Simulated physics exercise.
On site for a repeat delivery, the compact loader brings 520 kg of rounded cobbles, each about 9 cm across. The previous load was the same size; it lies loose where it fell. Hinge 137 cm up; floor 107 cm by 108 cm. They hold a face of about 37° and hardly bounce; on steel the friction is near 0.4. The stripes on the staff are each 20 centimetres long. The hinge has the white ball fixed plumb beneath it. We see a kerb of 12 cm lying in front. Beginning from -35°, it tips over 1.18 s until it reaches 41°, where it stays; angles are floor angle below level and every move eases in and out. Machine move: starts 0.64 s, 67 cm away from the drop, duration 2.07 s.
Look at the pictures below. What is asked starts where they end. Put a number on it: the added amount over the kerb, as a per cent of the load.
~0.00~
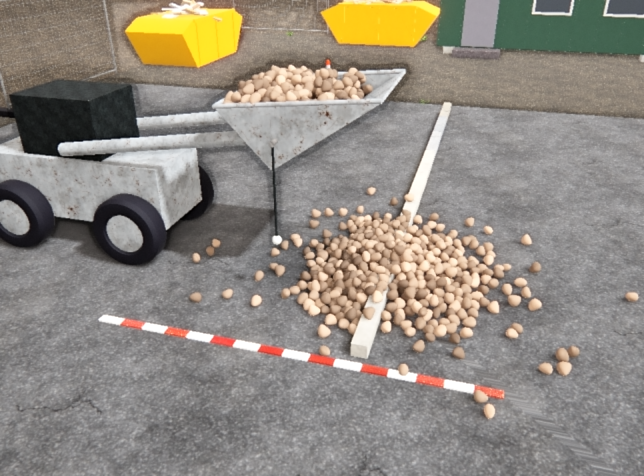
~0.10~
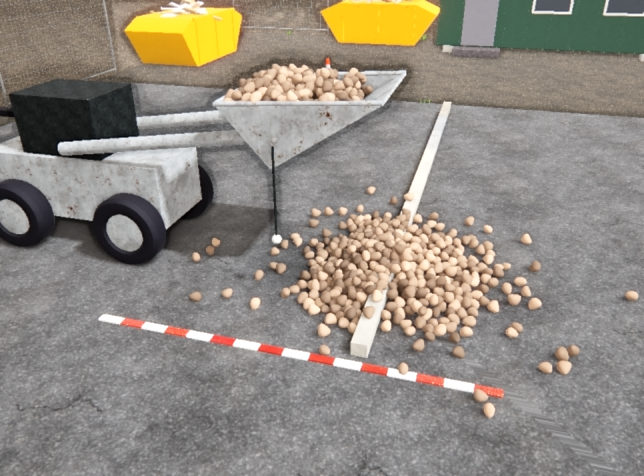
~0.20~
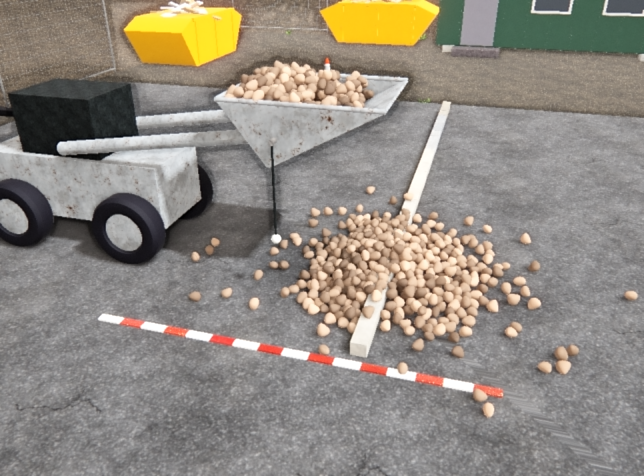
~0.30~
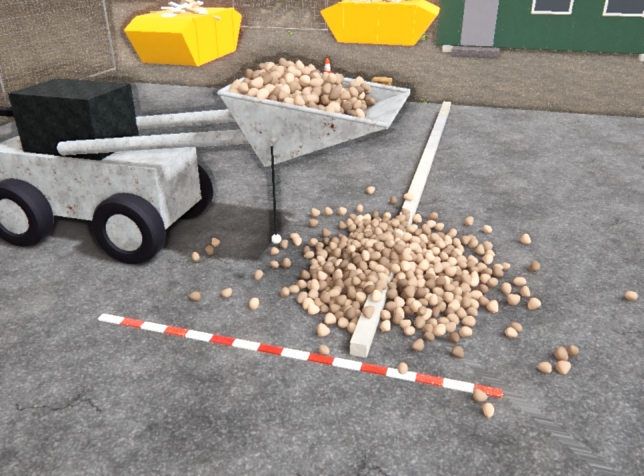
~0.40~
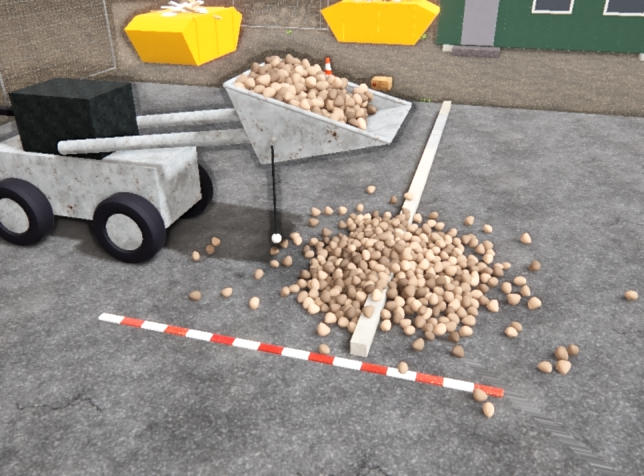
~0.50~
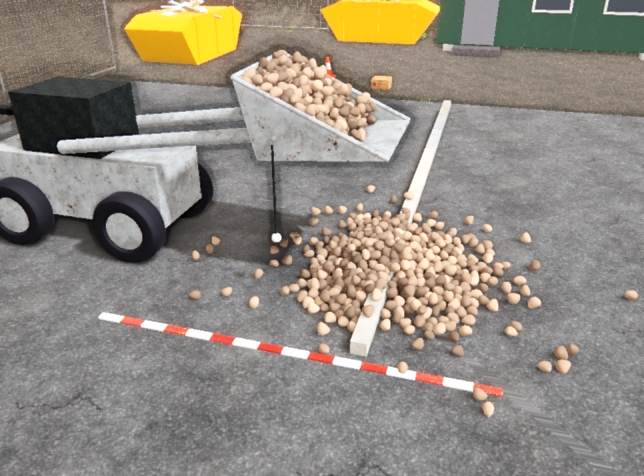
41 percent, roughly.
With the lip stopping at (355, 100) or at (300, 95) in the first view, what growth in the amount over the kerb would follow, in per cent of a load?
Roughly 25 and 0 percent, in that order.
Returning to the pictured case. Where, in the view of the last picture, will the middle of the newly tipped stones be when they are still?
Roughly pixel (381, 252) in the last view.
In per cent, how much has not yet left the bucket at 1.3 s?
It keeps some 45 percent of its load.
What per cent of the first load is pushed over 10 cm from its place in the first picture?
15 %.
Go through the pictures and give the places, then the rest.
The bucket is at -35°, its lip at (382, 101); the top of the load is at (303, 76). The earlier load is highest near (380, 249), 24 cm above ground level, 58 % on this side of the kerb, 43 % over the kerb, in the first picture.
The bucket is at -33°, its lip at (383, 104); the top of the load is at (300, 75); the stones move at 0.1 m/s on average, in the second picture.
Lip at (385, 112), floor tilted -29°, highest stones at (286, 72); the stones move at 0.2 m/s on average, in the third picture.
The bucket is at -23°, its lip at (388, 126); the top of the load is at (281, 69); the stones move at 0.3 m/s on average, in the fourth picture.
Lip at (390, 142), floor tilted -15°, highest stones at (281, 65); the stones move at 0.4 m/s on average, in the fifth picture.
Lip at (388, 160), floor tilted -6°, highest stones at (281, 60); the stones move at 0.5 m/s on average, in the sixth picture.
After 0.9 s the floor is at 29°; in per cent of one load, 99 in the bucket, 59 on this side of the kerb, 43 over the kerb; the foremost stones are at (586, 322).
After 1.3 s the floor is at 41°; in per cent of one load, 46 in the bucket, 105 on this side of the kerb, 50 over the kerb; the foremost stones are at (586, 322).
After 3.2 s the floor is at 41°; in per cent of one load, 0 in the bucket, 117 on this side of the kerb, 84 over the kerb; the foremost stones are at (589, 319).
After 5.9 s the floor is at 41°; in per cent of one load, 0 in the bucket, 117 on this side of the kerb, 84 over the kerb; the foremost stones are at (589, 319). Net gain over the kerb, 41.
